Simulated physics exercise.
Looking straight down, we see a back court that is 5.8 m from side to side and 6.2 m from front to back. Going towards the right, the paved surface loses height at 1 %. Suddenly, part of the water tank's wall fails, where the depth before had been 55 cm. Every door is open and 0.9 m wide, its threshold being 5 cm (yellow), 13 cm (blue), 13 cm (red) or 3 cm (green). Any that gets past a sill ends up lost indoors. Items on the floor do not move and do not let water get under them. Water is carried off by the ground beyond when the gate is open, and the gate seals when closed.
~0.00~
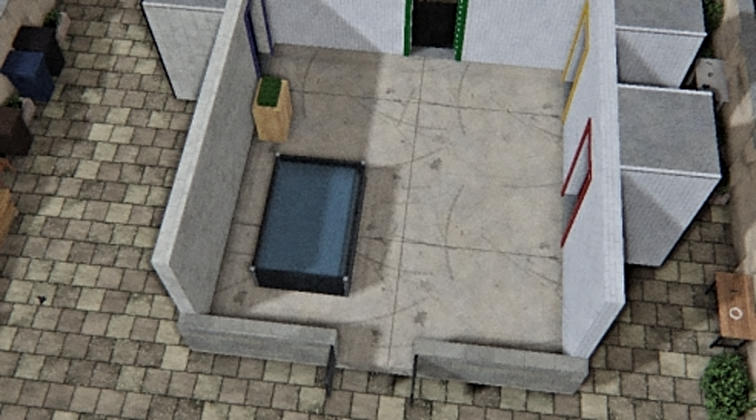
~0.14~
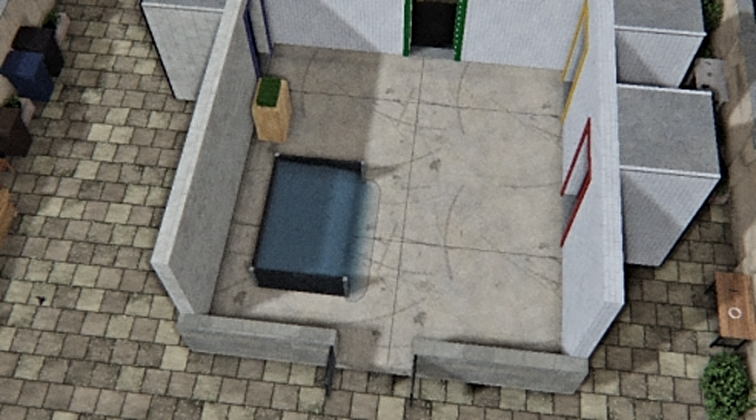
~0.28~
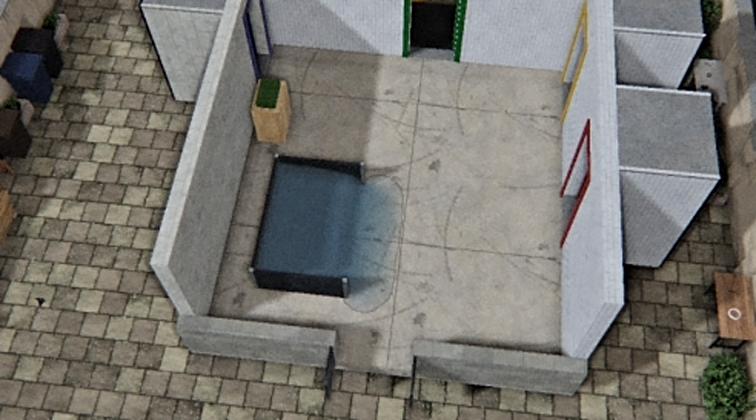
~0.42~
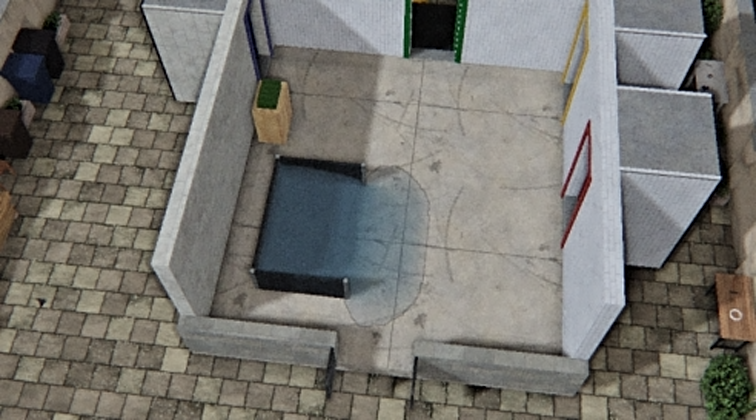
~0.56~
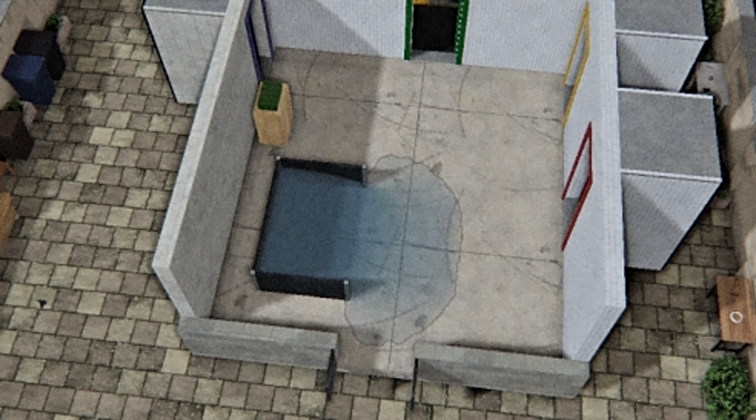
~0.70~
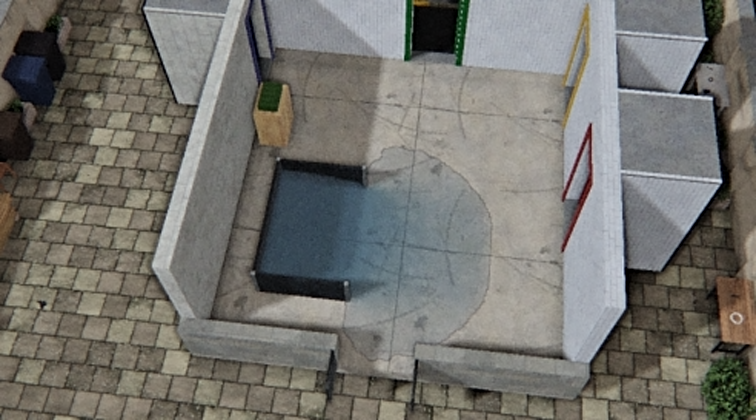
In a walled back court, water pours from a tank's right side and spreads rightward across the floor.
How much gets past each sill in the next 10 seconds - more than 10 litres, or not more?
The yellow door overtops the limit; the blue door remains shy of the limit; the red door overtops the limit; the green door overtops the limit.
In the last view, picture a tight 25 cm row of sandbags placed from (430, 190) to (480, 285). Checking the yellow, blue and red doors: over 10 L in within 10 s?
Well, the yellow one is more than allowed, the blue one is within bounds, and the red one is within bounds.
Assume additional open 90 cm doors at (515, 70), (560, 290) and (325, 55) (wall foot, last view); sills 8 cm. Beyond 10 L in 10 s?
Note, doorways in listed order: Goes beyond, goes beyond, stays short.
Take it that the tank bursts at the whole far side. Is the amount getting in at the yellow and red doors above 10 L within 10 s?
Short answer, against that limit: Yellow overshoots, red is fine.
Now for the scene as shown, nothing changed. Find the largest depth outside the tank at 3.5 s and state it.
I'd say near 21 centimetres.
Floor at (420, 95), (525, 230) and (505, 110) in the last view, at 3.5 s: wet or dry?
Respectively: Was missed, got hit, got hit.
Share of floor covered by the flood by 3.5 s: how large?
Roughly 50 % of the floor.
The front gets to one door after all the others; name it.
Last: Blue.
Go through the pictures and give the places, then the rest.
The water tank at (311, 217) is whole and still, 55 cm deep, in the first picture.
The front is at (356, 295), 1.1 m from the gap at (354, 232); 0.4 m2 of floor is under water; 55 cm left at the back of the water tank, in the second picture.
The front is at (373, 305), 1.3 m from the gap at (353, 234); 1.4 m2 of floor is under water; 54 cm left at the back of the water tank, in the third picture.
Water pours out at (354, 235) and has run 1.6 m, to (404, 176); typically 8 cm deep outside, 48 cm at the water tank's back, in the fourth picture.
Water pours out at (355, 237) and has run 1.9 m, to (436, 311); typically 7 cm deep outside, 46 cm at the water tank's back, in the fifth picture.
Water pours out at (355, 238) and has run 2.3 m, to (477, 300); typically 6 cm deep outside, 43 cm at the water tank's back, in the sixth picture.
After 1.4 s water covers 40 % of the floor and is deepest (18 cm) near (362, 271); yellow door not reached, blue door not reached, red door 21 cm at the sill, 1 L in, green door not reached.
After 2.2 s water covers 45 % of the floor and is deepest (36 cm) near (553, 375); yellow door not reached, blue door not reached, red door 26 cm at the sill, 40 L in, green door not reached.
After 3.5 s water covers 50 % of the floor and is deepest (21 cm) near (557, 82); yellow door 8 cm at the sill, 4 L in, blue door not reached, red door 16 cm at the sill, 81 L in, green door not reached.
After 6.0 s water covers 70 % of the floor and is deepest (14 cm) near (547, 81); yellow door 10 cm at the sill, 36 L in, blue door not reached, red door 8 cm at the sill, 86 L in, green door 5 cm at the sill, 1 L in.
After 10.0 s water covers 95 % of the floor and is deepest (8 cm) near (556, 127); yellow door 8 cm at the sill, 95 L in, blue door 7 cm at the sill, 0 L in, red door 5 cm at the sill, 86 L in, green door 5 cm at the sill, 23 L in.
